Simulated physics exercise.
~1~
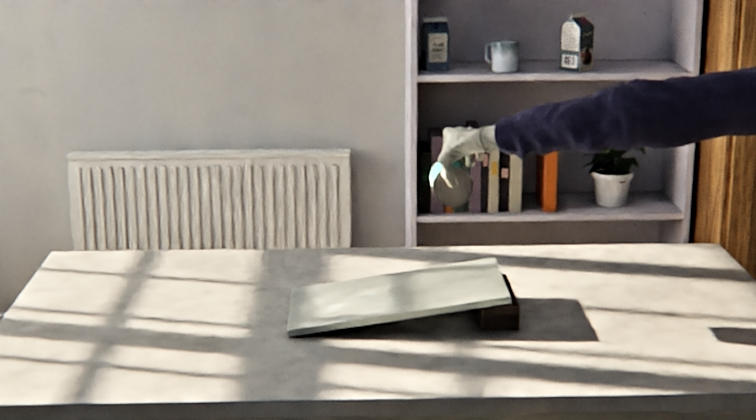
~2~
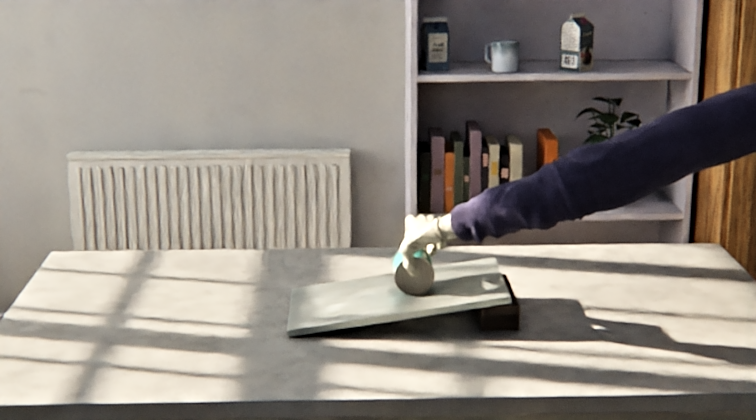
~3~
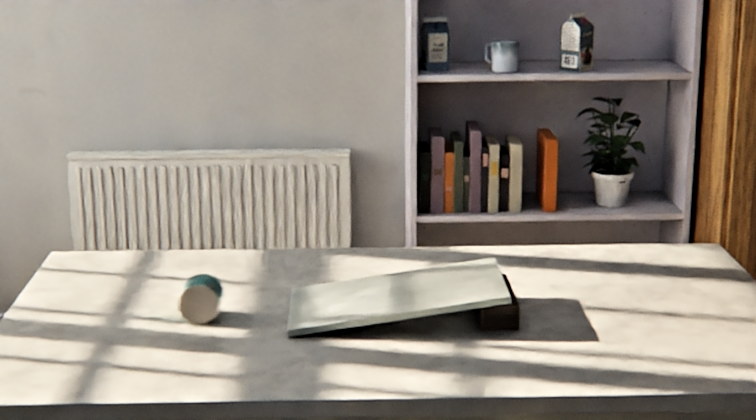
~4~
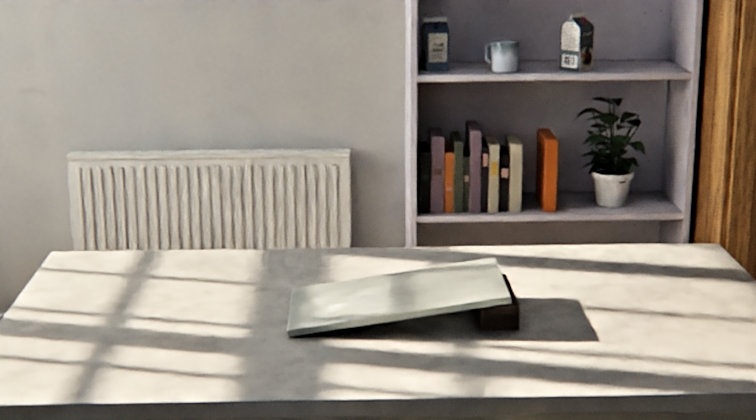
A turquoise tin, released by a hand on a sloping board, rolls left out of view.
